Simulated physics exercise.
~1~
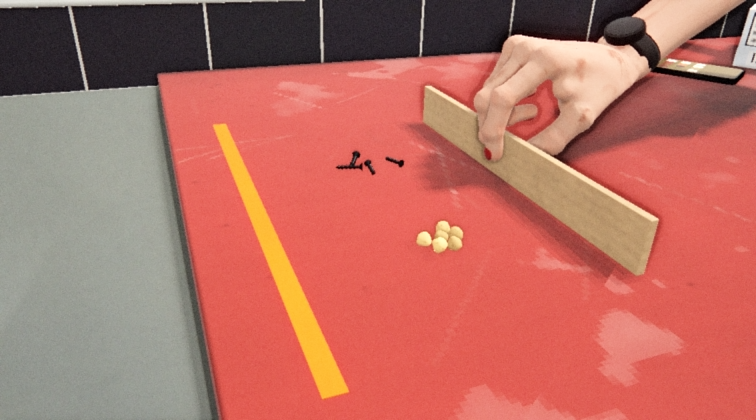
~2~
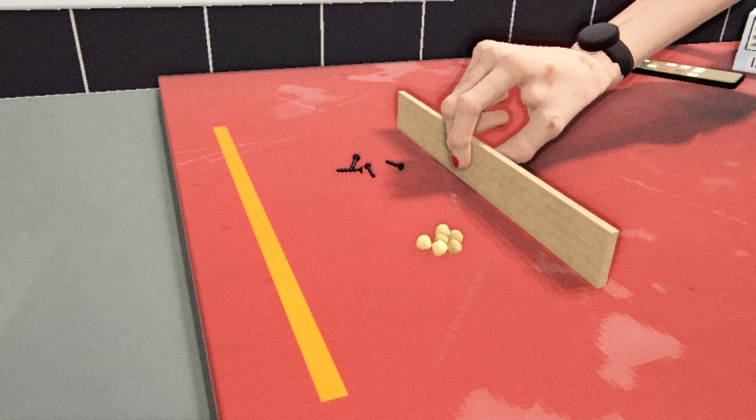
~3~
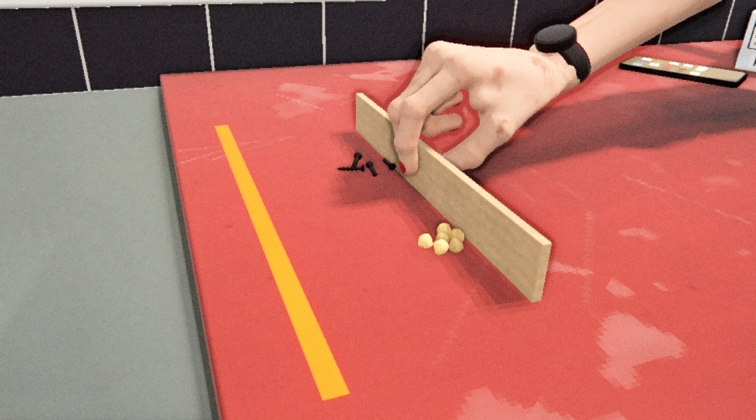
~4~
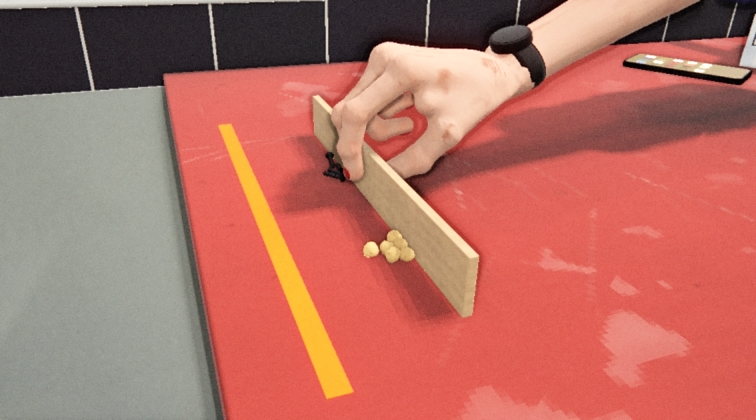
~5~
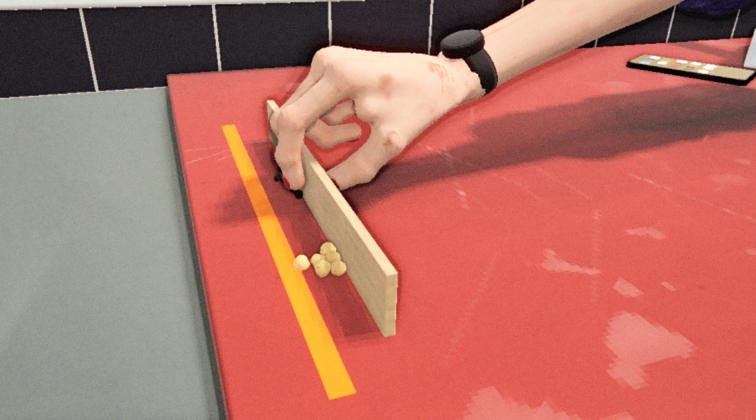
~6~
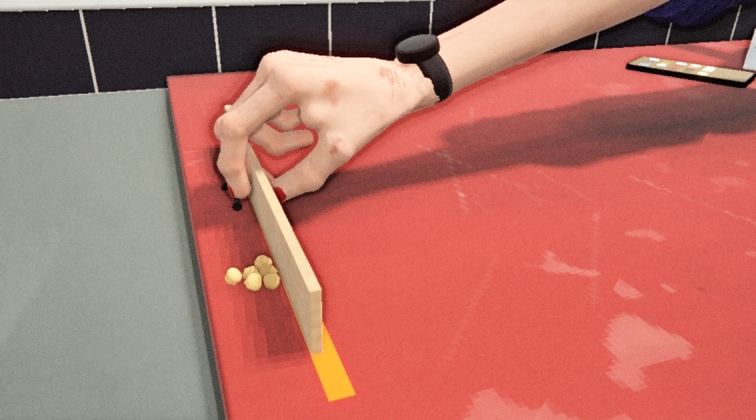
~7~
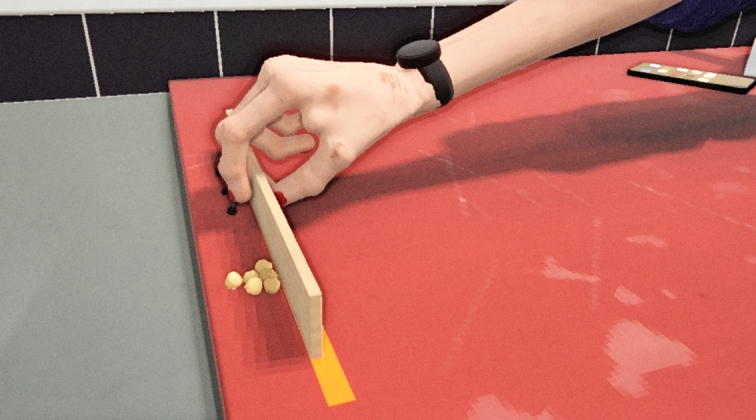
In the video, a hand wearing a black wristband slides an upright tan strip leftward across a red tabletop, pushing along a cluster of small pale balls and some dark screws. It stops at the orange tape line, with both groups still on the table near its left edge.
